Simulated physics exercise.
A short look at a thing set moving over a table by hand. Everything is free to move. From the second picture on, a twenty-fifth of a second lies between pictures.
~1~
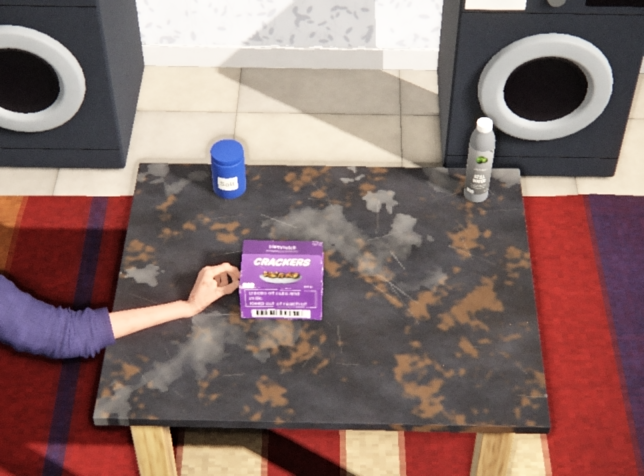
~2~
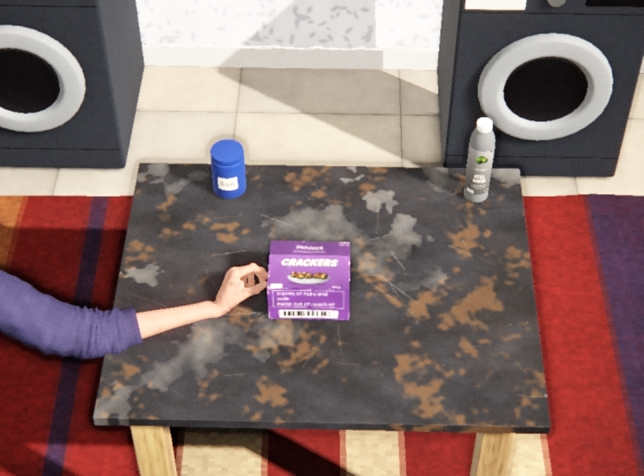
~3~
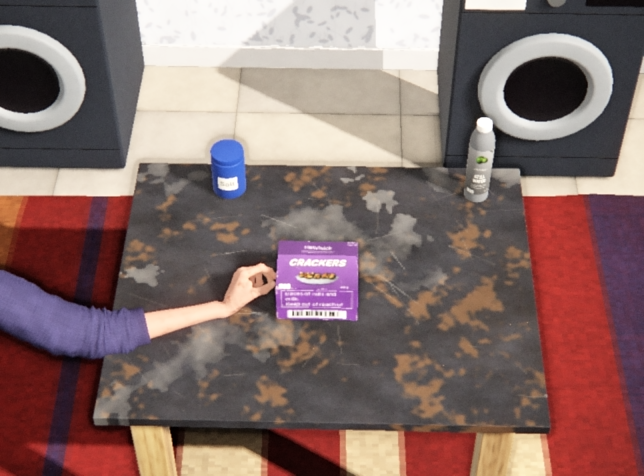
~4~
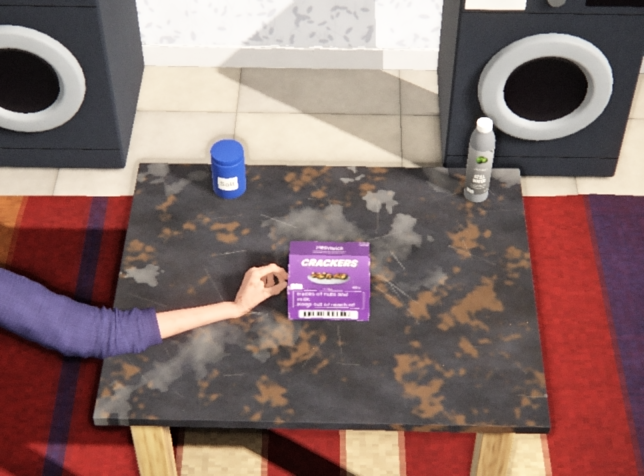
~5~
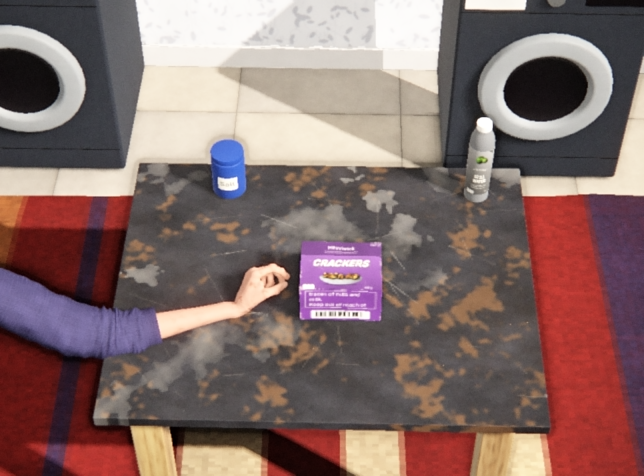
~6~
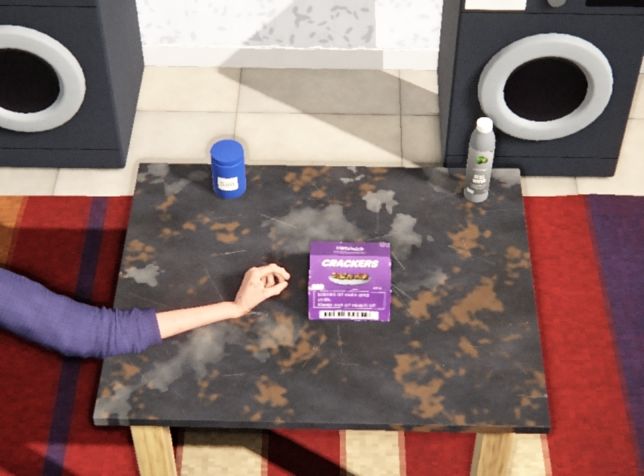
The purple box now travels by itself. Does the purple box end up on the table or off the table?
The purple box stays on the table.
Then, 0.24 s on from there, purple box shifted a little near (359, 281).
Then, 0.48 s on from there, purple box resting near (359, 281).
In the end, moved from the start, purple box. At the end, from the last picture's camera, purple box near (359, 281).
